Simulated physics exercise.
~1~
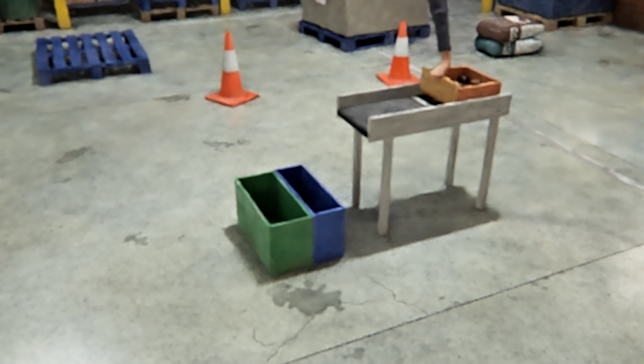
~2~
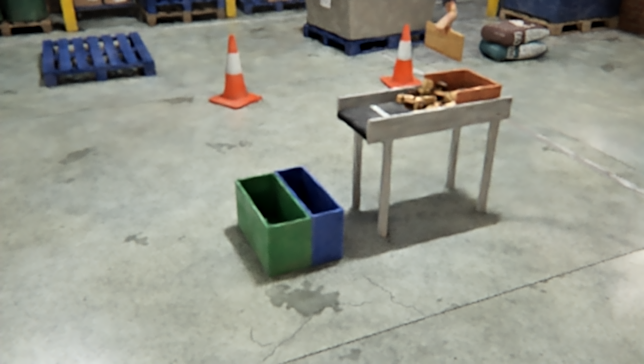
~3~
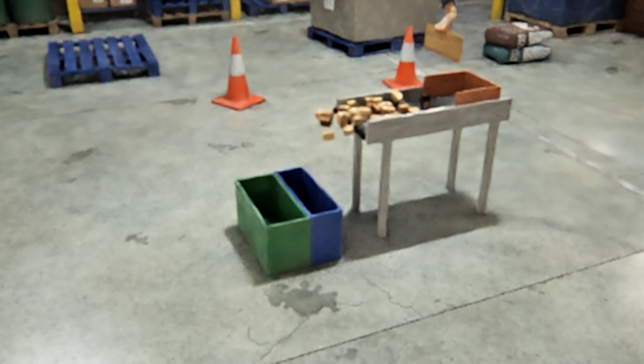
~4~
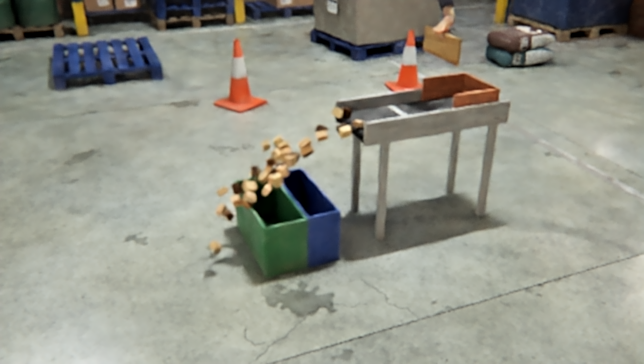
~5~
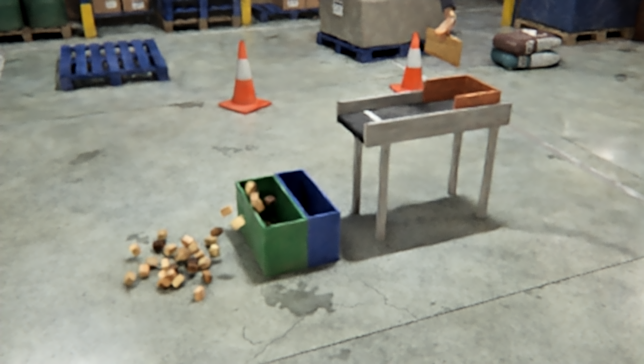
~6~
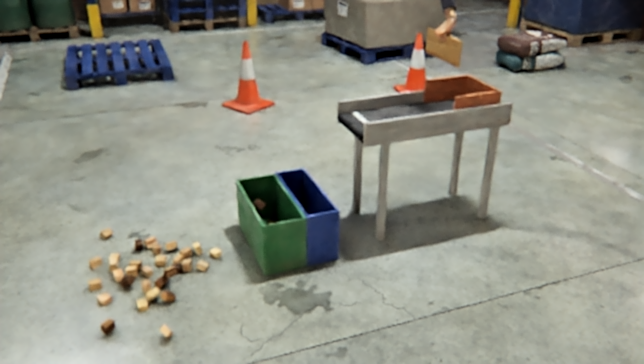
In the video, a gate lifts from an orange pen on a raised conveyor, and a load of small wooden blocks rides left and spills off the end, with some landing in the green tote while most fly past it and scatter across the concrete floor.
